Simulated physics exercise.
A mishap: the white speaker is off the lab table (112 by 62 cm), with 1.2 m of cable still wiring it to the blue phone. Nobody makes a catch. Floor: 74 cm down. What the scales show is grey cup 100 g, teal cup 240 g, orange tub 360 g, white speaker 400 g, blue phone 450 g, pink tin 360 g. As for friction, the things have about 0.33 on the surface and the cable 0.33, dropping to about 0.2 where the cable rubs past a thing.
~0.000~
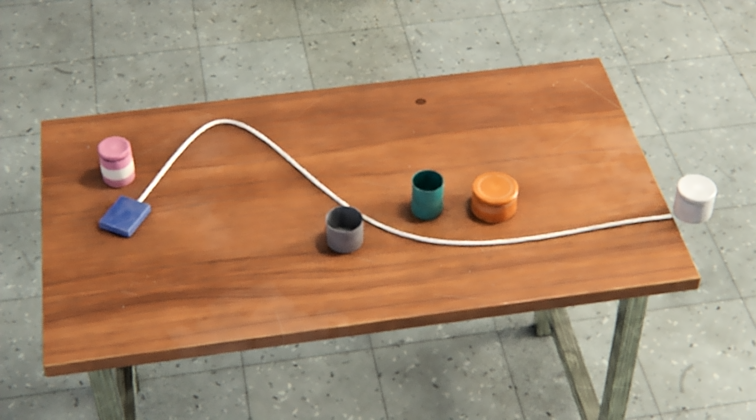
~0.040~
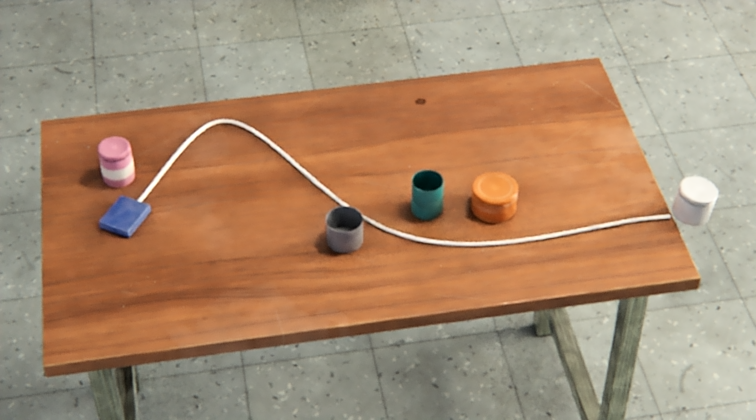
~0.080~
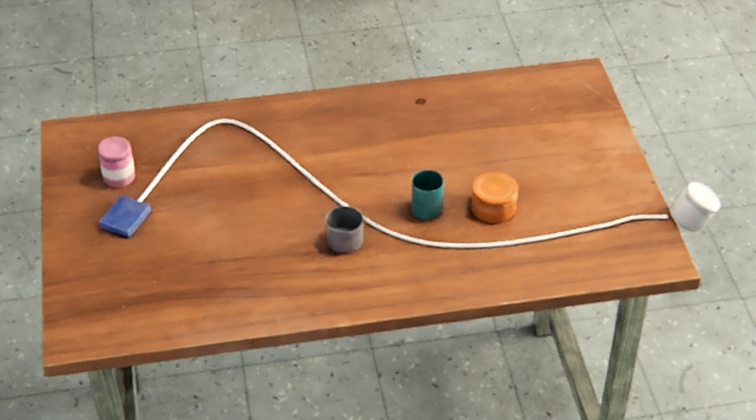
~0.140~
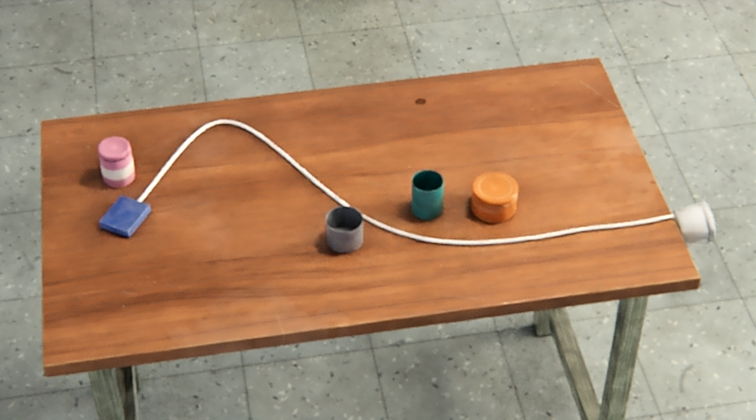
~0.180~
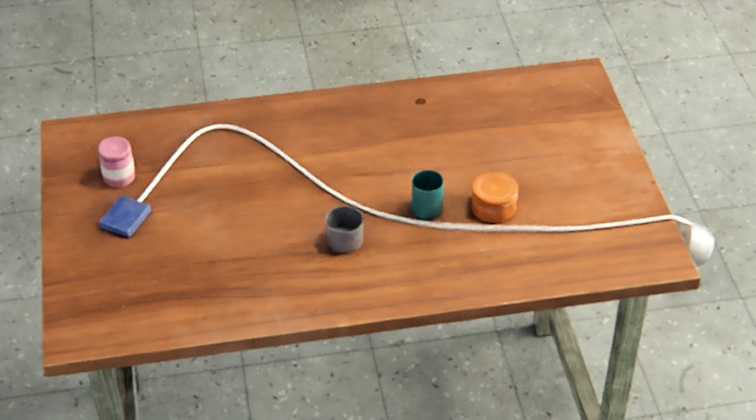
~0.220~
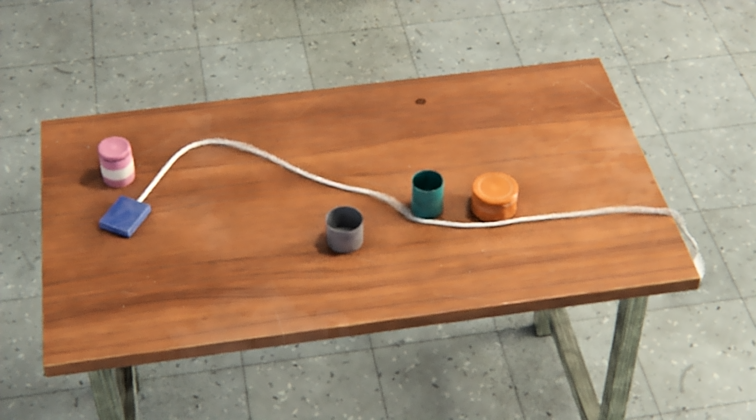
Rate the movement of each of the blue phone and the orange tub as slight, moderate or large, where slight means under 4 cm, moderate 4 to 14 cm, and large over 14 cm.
Ratings - blue phone: Large; orange tub: Slight.
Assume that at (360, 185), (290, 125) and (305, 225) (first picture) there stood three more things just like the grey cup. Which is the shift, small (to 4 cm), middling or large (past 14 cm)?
Slight, slight, then moderate.
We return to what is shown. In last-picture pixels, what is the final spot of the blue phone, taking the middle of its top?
It comes to rest close to (351, 213).
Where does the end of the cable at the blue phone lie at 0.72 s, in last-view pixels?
Look around (267, 242) and you'll see it.
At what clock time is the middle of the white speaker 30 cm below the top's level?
Answer: 0.32 s on the clock.
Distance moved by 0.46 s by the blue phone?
Approx. shift - blue phone 10 cm.
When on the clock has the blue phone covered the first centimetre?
Answer: Blue phone, 0.36 s.
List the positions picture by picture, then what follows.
Blue phone (125, 213); orange tub (495, 187); cable runs through (612, 225) (472, 244) (268, 142) (172, 160), in the first frame.
White speaker (697, 189); cable runs through (610, 225) (172, 160), in the second frame.
White speaker (695, 207); cable runs through (608, 225) (172, 160), in the third frame.
White speaker (693, 226); cable runs through (614, 226) (172, 160), in the fourth frame.
White speaker (689, 244); cable runs through (636, 222) (172, 160), in the fifth frame.
Blue phone (125, 213); orange tub (495, 187); cable runs through (668, 212) (528, 219) (402, 209) (289, 166) (173, 160), in the sixth frame.
After 0.5 s, the cable's tail end at (188, 239); blue phone 10 cm off its start, white speaker over the edge.
After 0.7 s, the cable's tail end at (267, 242); blue phone 26 cm off its start, white speaker over the edge, grey cup 2 cm off its start.
After 1.0 s, the cable's tail end at (357, 212); blue phone 38 cm off its start at (336, 214), white speaker over the edge, grey cup 2 cm off its start at (349, 227).
After 1.2 s, the cable's tail end at (370, 209); blue phone 40 cm off its start, white speaker over the edge, grey cup 3 cm off its start.
After 2.4 s, the cable's tail end at (370, 209); blue phone 40 cm off its start at (351, 213), orange tub 0 cm off its start at (495, 187), white speaker over the edge, grey cup 3 cm off its start at (352, 228).
